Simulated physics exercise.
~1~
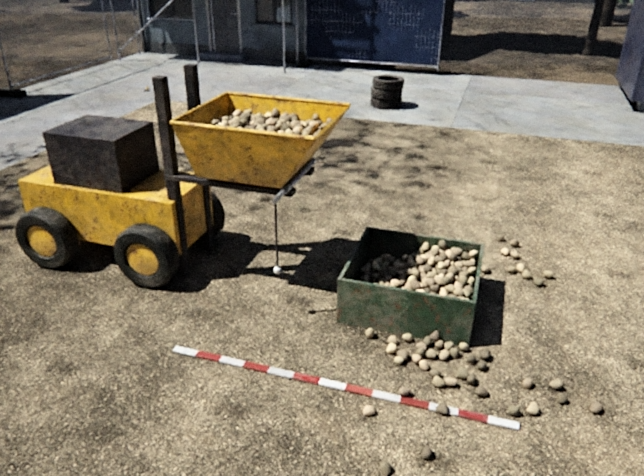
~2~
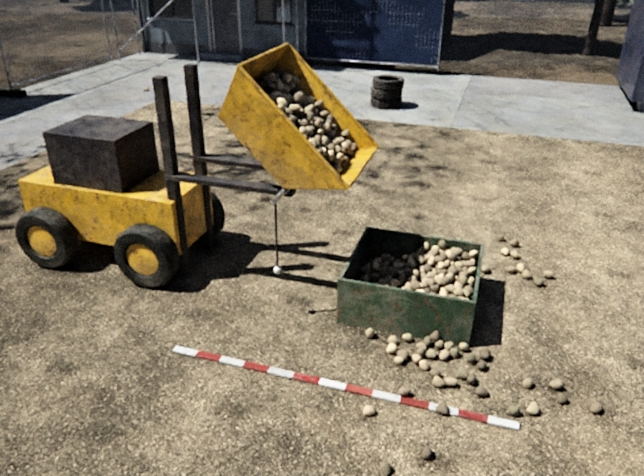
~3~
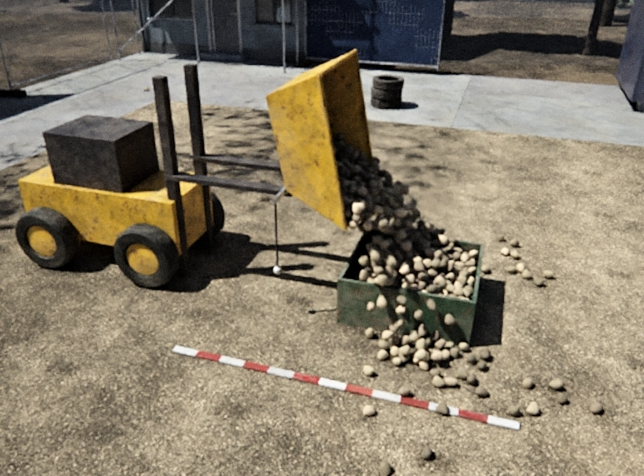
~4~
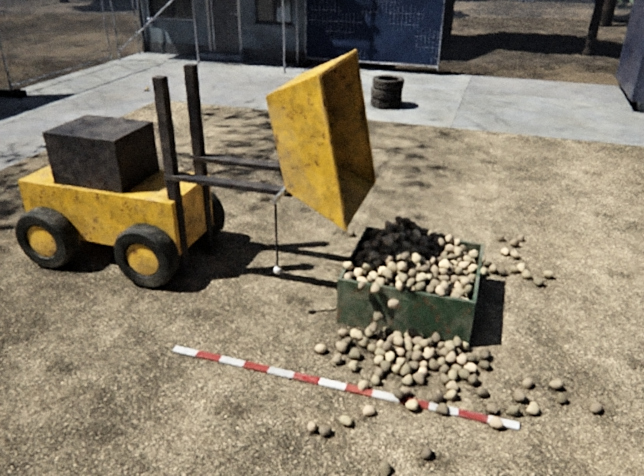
The clip opens on a yellow forklift-like machine at the left, holding a yellow skip of rounded stones above sandy ground, with a green bin already well filled and more stones scattered around it. The skip tips forward to the right, and the stones gather toward its lower edge. It tilts steeply, and the stones pour down into the bin in a thick stream, some spilling over the front. At the end the skip hangs empty and still steeply tipped, the bin is heaped with stones, and a wider spread lies in front, reaching the red and white staff.
